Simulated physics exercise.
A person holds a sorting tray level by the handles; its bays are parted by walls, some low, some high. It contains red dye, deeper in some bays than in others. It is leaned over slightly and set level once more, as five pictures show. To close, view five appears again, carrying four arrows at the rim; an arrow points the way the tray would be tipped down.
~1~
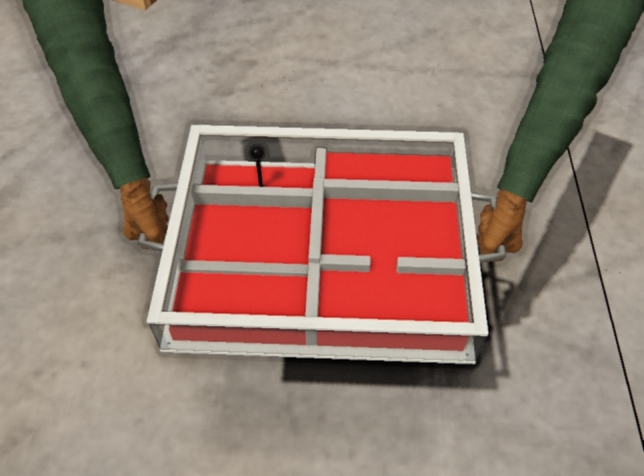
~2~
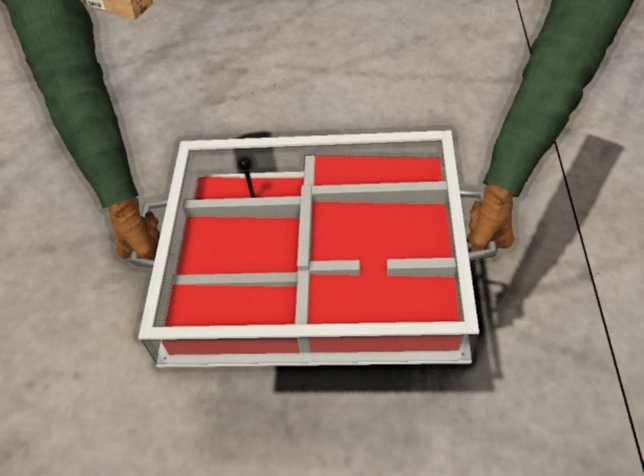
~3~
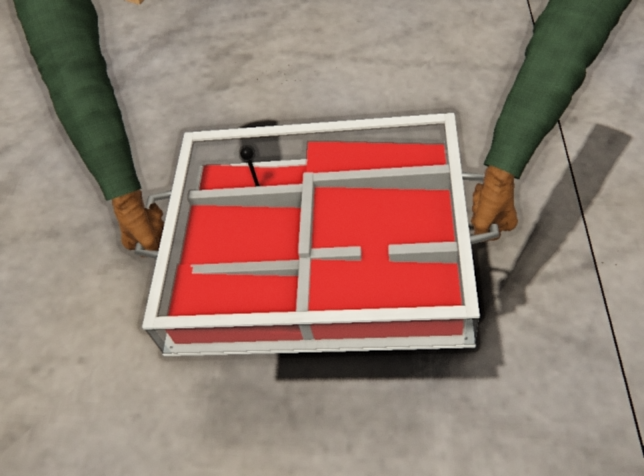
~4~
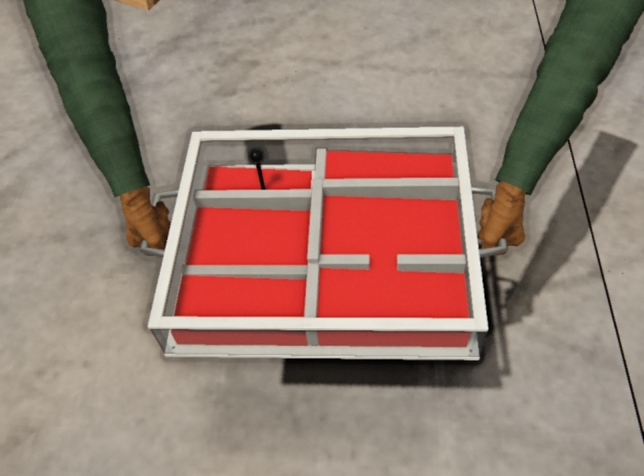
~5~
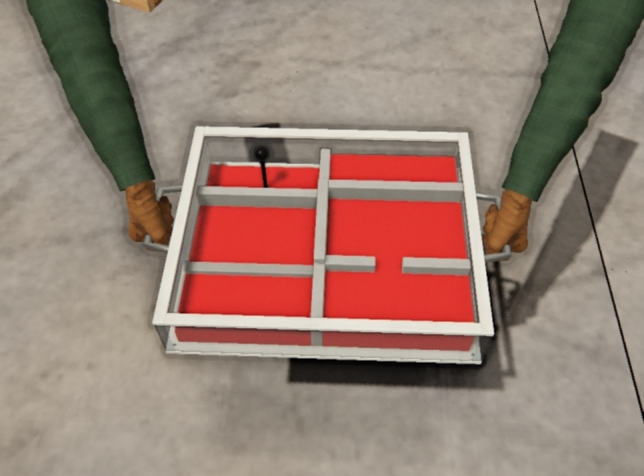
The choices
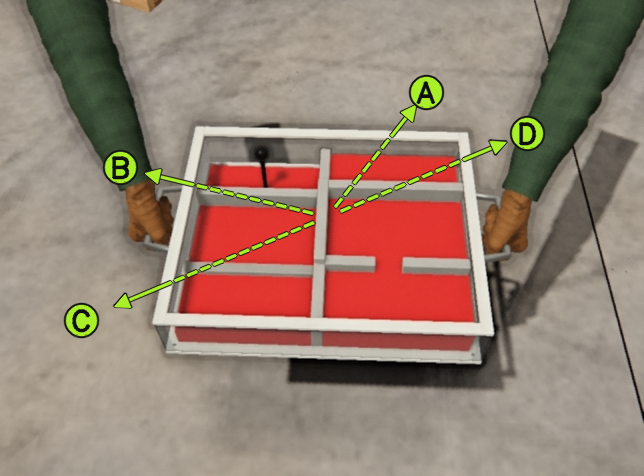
Gloved hands holding a divided tray of red liquid by its handles, tilting it slightly left, then levelling it above grey floor.
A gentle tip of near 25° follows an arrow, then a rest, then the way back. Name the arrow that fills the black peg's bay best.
Direction B does it best.
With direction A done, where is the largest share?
That is the back right bay.
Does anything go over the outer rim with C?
Yes.
On the marked copy, A ends at (412, 109); B ends at (150, 174); C ends at (119, 304); D ends at (501, 144).
With A, about 10 % of the liquid ends in the peg's bay; about 35 % goes over the rim.
With B, about 15 % of the liquid ends in the peg's bay; about 28 % goes over the rim.
With C, about 7 % of the liquid ends in the peg's bay; about 44 % goes over the rim.
With D, about 7 % of the liquid ends in the peg's bay; about 41 % goes over the rim.
